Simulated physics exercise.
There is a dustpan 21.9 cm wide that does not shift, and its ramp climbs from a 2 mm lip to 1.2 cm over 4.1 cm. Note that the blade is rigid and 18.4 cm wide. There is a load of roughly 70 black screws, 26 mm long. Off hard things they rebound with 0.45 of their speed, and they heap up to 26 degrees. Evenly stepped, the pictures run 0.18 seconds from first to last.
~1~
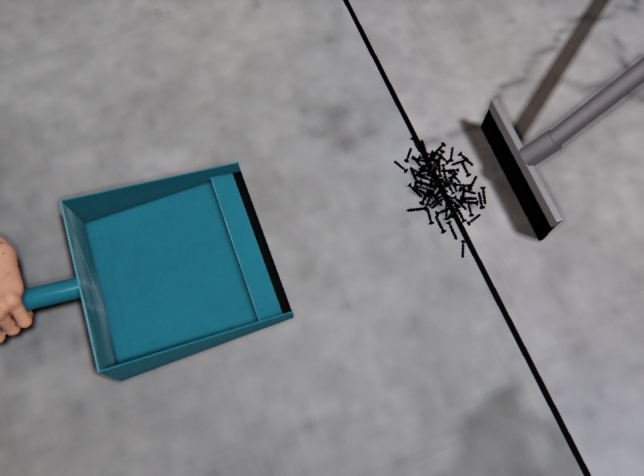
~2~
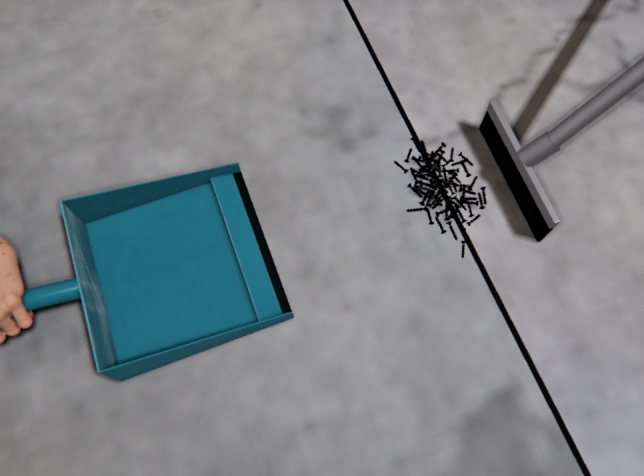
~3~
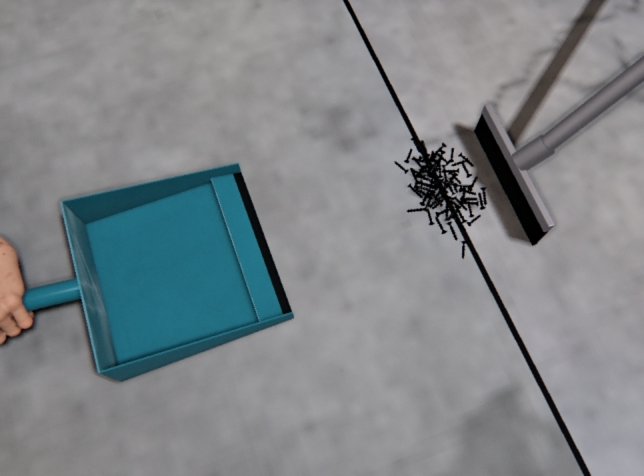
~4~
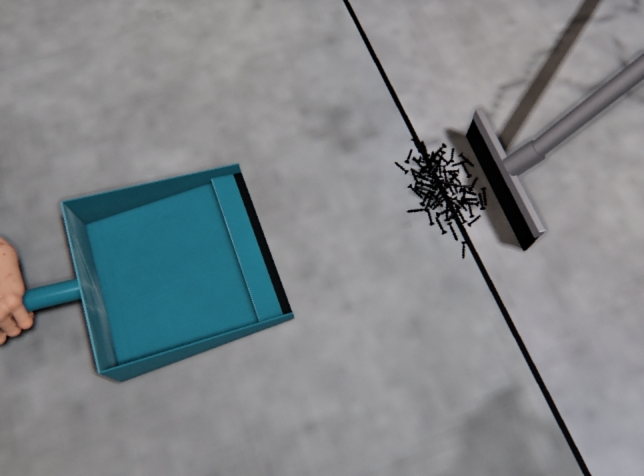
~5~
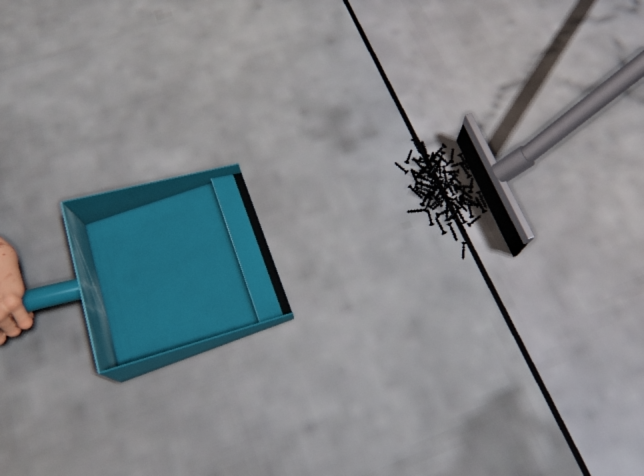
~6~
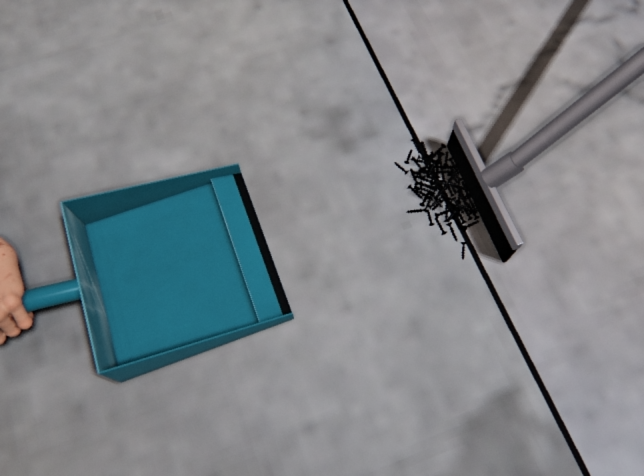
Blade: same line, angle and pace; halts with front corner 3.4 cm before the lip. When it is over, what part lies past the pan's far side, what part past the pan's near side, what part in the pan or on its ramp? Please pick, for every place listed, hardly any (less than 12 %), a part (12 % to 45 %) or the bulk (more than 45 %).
Far side: Hardly any, near side: Hardly any, pan: Hardly any.
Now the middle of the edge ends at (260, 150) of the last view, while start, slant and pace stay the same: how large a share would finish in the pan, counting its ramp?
Some 0 per cent.
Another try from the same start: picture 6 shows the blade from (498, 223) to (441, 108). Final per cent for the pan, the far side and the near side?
Split: Pan = 5, far = 20, near = 0.
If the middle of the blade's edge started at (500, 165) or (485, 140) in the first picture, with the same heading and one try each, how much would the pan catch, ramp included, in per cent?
Some 10 and 10 per cent.
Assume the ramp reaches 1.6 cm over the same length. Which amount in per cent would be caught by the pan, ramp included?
About 10 %.
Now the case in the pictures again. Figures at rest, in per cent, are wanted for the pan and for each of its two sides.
Far side: 0%. Near side: 10%. Pan: 10%.
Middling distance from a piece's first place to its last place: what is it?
It comes to some 24 cm.
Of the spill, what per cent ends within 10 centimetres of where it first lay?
I'd say about 15 per cent.
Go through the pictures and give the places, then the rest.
The first frame shows blade from (555, 222) to (493, 107), moved 0.0 cm, 0 of the pieces shifted so far; middle of the pieces at (441, 187); pan at (170, 274).
The second frame shows blade from (553, 223) to (492, 108), moved 0.3 cm, 0 of the pieces shifted so far; middle of the pieces at (441, 187).
The third frame shows blade from (547, 227) to (486, 111), moved 1.2 cm, 0 of the pieces shifted so far; middle of the pieces at (441, 188).
The fourth frame shows blade from (538, 233) to (478, 116), moved 2.6 cm, 0 of the pieces shifted so far; middle of the pieces at (441, 188).
The fifth frame shows blade from (527, 239) to (468, 121), moved 4.2 cm, 3 of the pieces shifted so far; middle of the pieces at (441, 188).
The sixth frame shows blade from (516, 245) to (457, 127), moved 5.8 cm, 18 of the pieces shifted so far; middle of the pieces at (441, 189); pan at (170, 275).
Then, 0.28 s after the last picture, middle of the blade 16 cm from the lip; 0 % over the lip, far side 0 %, near side 5 %.
Then, 0.46 s after the last picture, middle of the blade 8 cm from the lip; 0 % over the lip, far side 0 %, near side 5 %.
Then, 0.77 s after the last picture, middle of the blade 4 cm from the lip; 10 % over the lip, far side 0 %, near side 10 %.
In the end, far side 0 %, near side 10 %, pan 10 %, in front of the lip or behind the blade 85 %.
